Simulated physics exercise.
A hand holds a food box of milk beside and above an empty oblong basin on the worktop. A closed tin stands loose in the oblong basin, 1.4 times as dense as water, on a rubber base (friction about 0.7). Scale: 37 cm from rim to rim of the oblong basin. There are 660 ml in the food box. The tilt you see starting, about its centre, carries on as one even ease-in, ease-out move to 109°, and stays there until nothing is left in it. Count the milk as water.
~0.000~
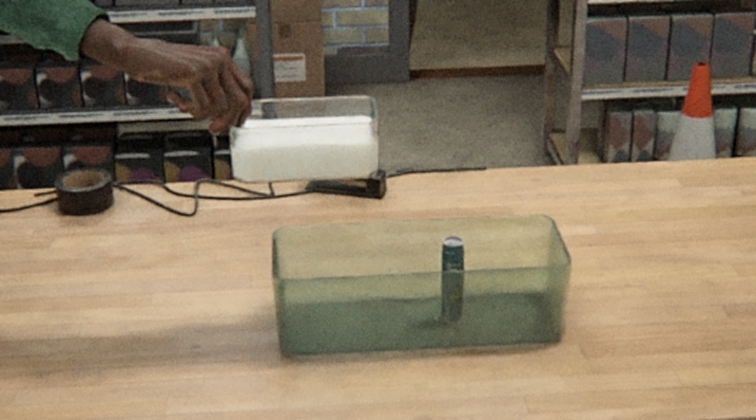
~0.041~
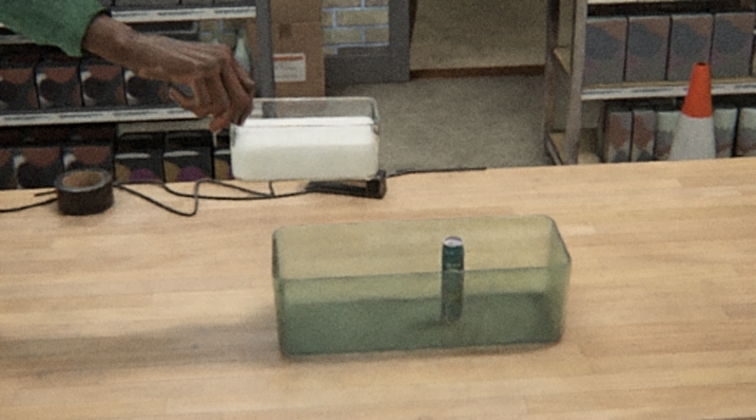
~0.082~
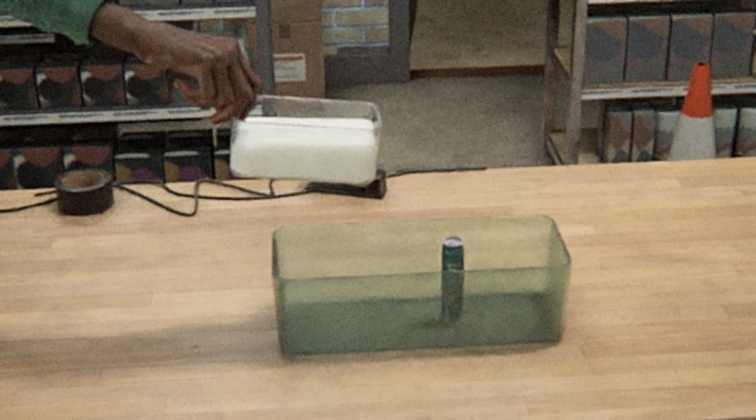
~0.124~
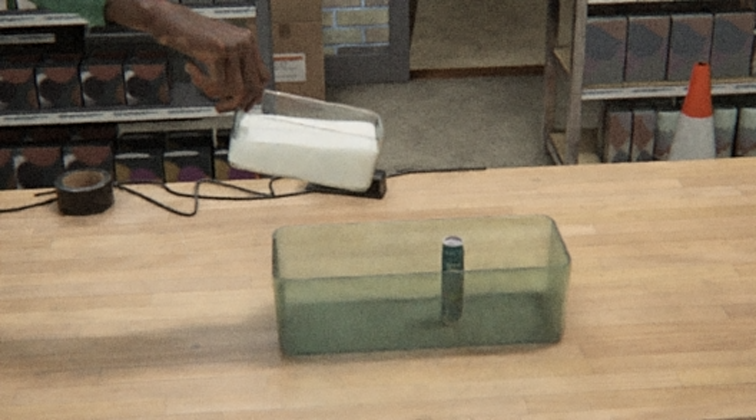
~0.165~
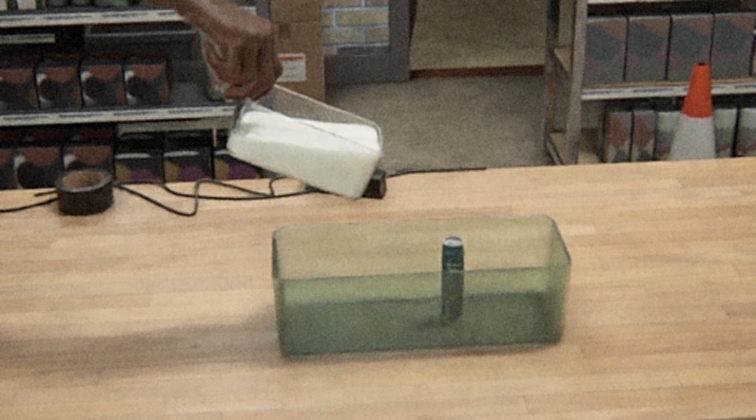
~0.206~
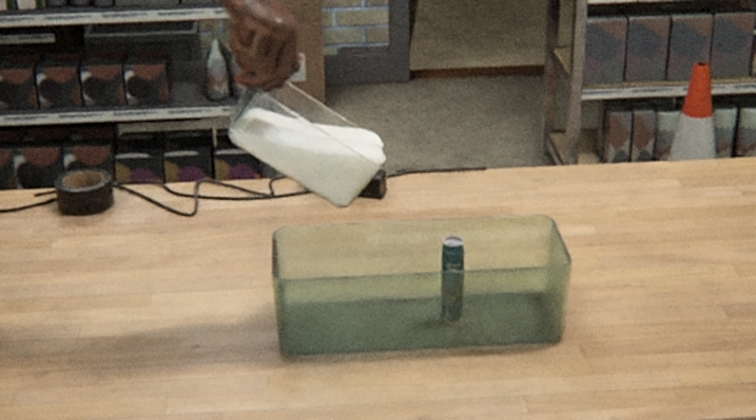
To begin with, a hand holds a clear food box of white milk almost level, above and behind a greenish oblong basin with a small upright tin inside. The hand then tilts the box steadily down to the right, and the milk shifts toward its lowered right end, reaching the rim.
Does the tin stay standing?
The tin keeps standing.
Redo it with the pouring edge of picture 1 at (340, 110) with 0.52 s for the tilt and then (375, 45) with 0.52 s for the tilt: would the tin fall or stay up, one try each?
First it remains upright; then it goes over.
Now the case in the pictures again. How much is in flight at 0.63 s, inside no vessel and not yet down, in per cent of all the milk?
About 5 per cent.
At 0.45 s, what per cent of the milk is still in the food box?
Some 12 per cent.
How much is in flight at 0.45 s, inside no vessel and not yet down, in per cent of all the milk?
Some 44 per cent.
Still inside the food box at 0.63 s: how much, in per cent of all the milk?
Some 3 per cent.
By 0.45 s the tilt is 104° and 12 per cent is still to pour; the tin stands where it began.
By 0.63 s the tilt is 109° and 3 per cent is still to pour; the tin stands where it began.
By 0.82 s the tilt is 109° and 0 per cent is still to pour; the tin stands where it began.
By 1.02 s the tilt is 109° and 0 per cent is still to pour; the tin stands where it began.
At rest the tin stands where it began.
